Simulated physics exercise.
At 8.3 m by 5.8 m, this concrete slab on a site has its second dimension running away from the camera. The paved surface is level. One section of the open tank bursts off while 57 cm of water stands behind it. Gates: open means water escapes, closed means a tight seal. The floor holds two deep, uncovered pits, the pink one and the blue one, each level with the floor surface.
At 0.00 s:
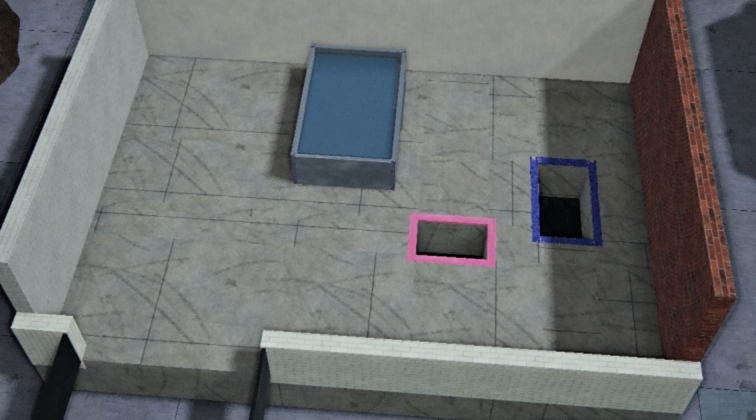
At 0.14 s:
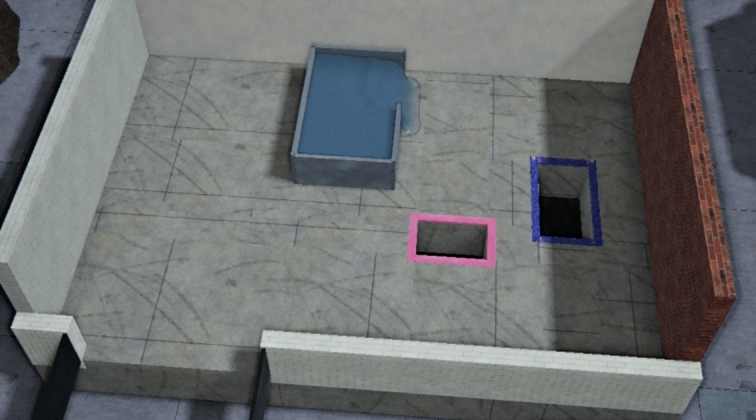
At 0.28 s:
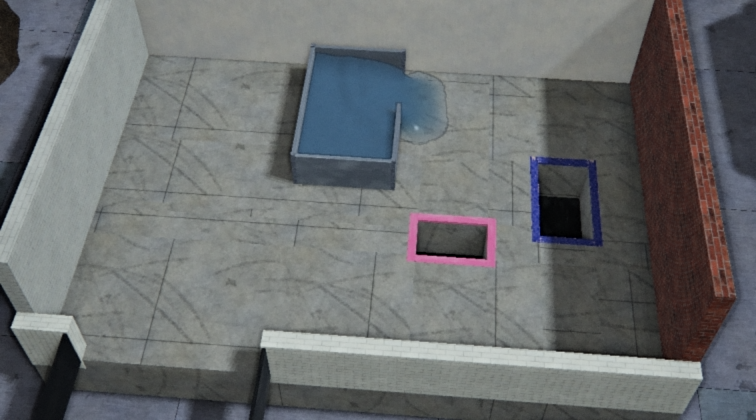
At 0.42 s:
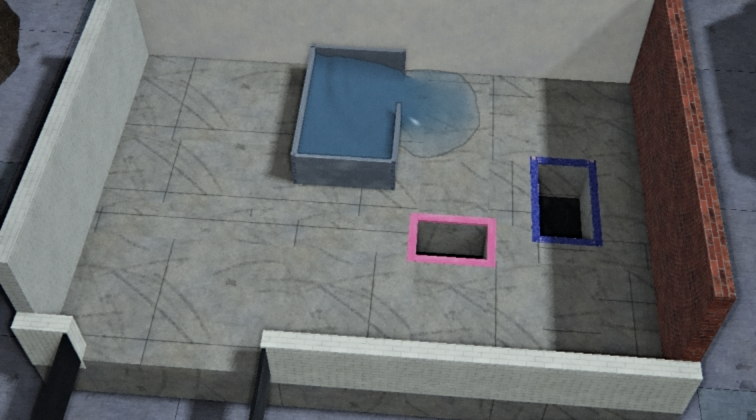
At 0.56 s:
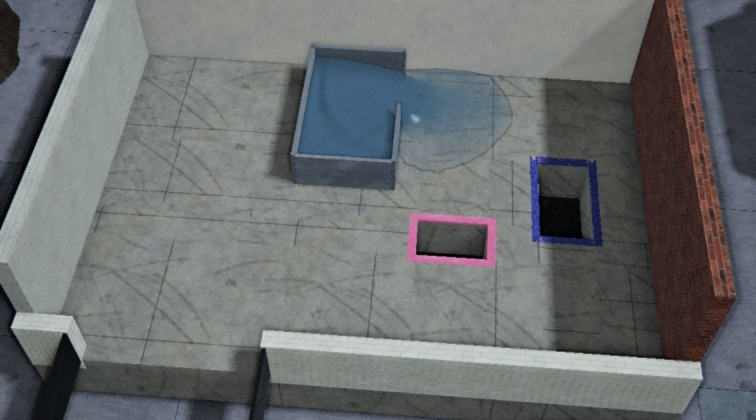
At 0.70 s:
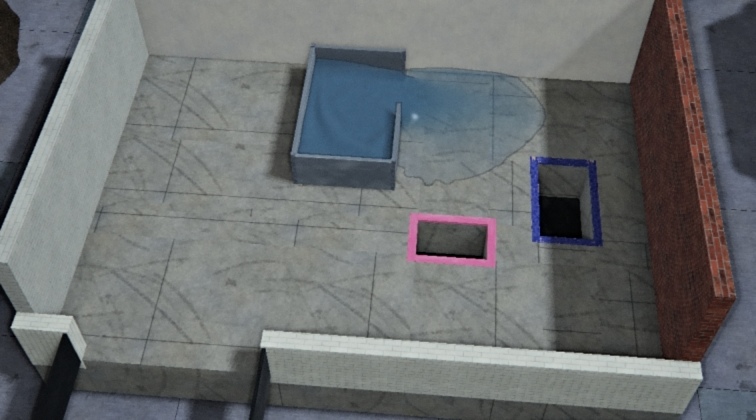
Open tank of blue water losing part of its right side, water pouring out and spreading rightward across the grey concrete floor.
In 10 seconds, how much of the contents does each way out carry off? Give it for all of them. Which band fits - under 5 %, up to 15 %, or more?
The gateway takes in not even 5 %. The pink pit takes in under 5 %. The blue pit takes in over 15 %.
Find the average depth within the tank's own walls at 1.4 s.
The mean depth is some 37 cm.
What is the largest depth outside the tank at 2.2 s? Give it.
Some 36 cm deep.
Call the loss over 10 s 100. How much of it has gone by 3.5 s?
Something like 20 per cent of it.
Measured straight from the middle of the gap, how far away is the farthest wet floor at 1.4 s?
4.0 m.
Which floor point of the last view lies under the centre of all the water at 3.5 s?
The water's centre sits at about (479, 136).
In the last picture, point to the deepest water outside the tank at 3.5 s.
Close to (621, 104).
After 1.4 s water covers 20 % of the floor and is deepest (32 cm) near (405, 99); gone so far, the gateway 0 %, the pink pit 0 %, the blue pit 1 %.
After 2.2 s water covers 20 % of the floor and is deepest (36 cm) near (631, 97); gone so far, the gateway 0 %, the pink pit 0 %, the blue pit 3 %.
After 3.5 s water covers 25 % of the floor and is deepest (24 cm) near (621, 104); gone so far, the gateway 0 %, the pink pit 0 %, the blue pit 10 %.
After 6.0 s water covers 35 % of the floor and is deepest (14 cm) near (523, 83); gone so far, the gateway 0 %, the pink pit 0 %, the blue pit 26 %.
After 10.0 s water covers 60 % of the floor and is deepest (7 cm) near (664, 375); gone so far, the gateway 0 %, the pink pit 2 %, the blue pit 41 %.
